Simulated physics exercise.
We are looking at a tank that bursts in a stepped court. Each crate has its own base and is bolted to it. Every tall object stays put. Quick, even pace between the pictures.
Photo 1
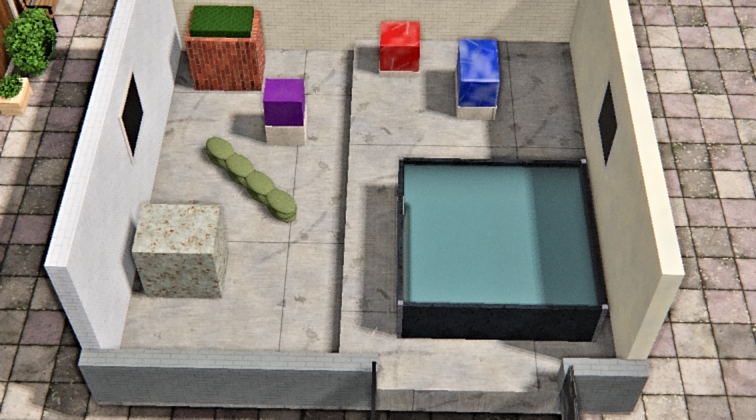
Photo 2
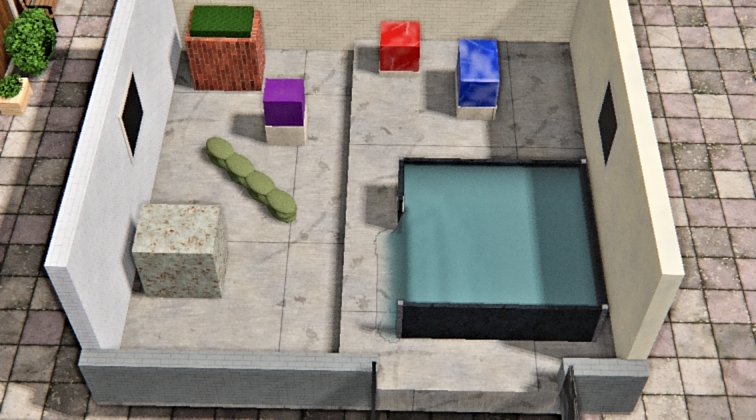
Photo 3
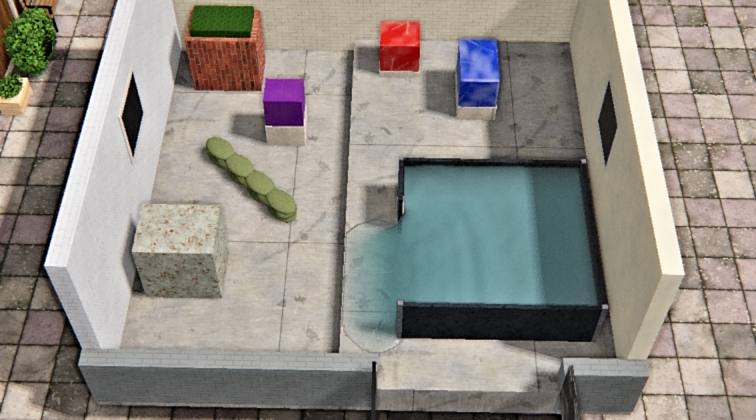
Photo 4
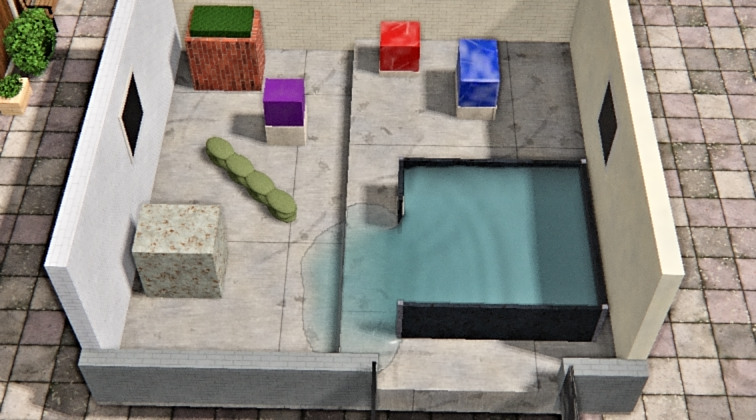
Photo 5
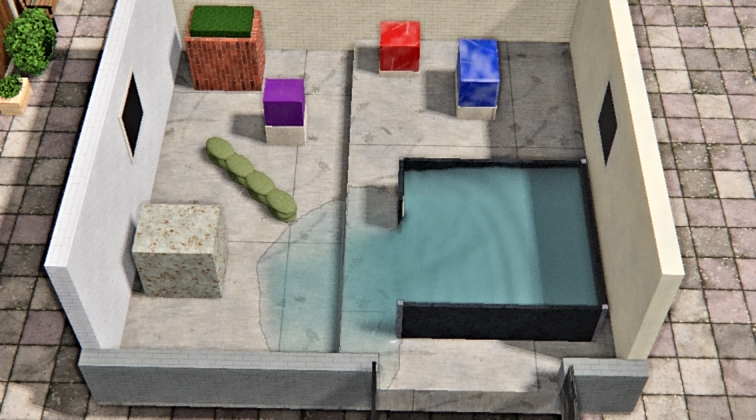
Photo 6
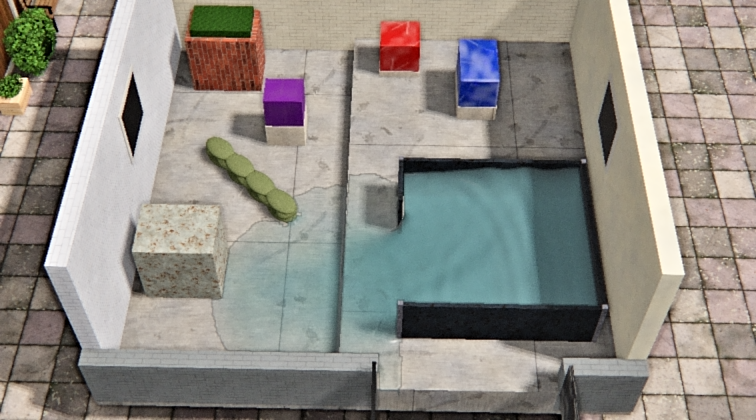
Water poured out through a gap in the left side of a dark-walled tank and spread left across the paved court, over the step, toward the speckled stone block and the green hedge.
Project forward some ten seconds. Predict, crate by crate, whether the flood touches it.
My prediction: The purple crate remains untouched; the blue crate remains untouched; the red crate remains untouched.
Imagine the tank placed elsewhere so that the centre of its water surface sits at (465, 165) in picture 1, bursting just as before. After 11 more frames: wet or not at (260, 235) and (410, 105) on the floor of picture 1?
Submerged, not reached.
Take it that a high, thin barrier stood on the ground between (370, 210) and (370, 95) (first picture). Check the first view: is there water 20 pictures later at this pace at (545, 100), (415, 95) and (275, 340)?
As listed: No water, clear, wet.
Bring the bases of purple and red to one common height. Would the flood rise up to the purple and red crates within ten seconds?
I'd say the purple crate gets swamped and the red crate is unharmed.
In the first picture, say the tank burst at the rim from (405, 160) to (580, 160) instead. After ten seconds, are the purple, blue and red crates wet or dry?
Then the purple crate is untouched, the blue crate gets flooded and the red crate gets flooded.
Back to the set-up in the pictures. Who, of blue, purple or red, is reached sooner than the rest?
It's the purple crate here.
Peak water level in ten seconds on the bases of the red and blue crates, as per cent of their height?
20 and 0 %, roughly.
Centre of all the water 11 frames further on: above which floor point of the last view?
I'd say near (362, 271).
A moment on, water covers 30 % of the floor; the purple crate not reached, the blue crate not reached, the red crate not reached.
Next, water covers 40 % of the floor; the purple crate water round its plinth, the blue crate not reached, the red crate not reached.
Then, water covers 50 % of the floor; the purple crate water round its plinth, the blue crate not reached, the red crate not reached.
Later, water covers 55 % of the floor; the purple crate water round its plinth, the blue crate not reached, the red crate not reached.
In the end, water covers 55 % of the floor; the purple crate stayed above the water, the blue crate stayed above the water, the red crate stayed above the water.
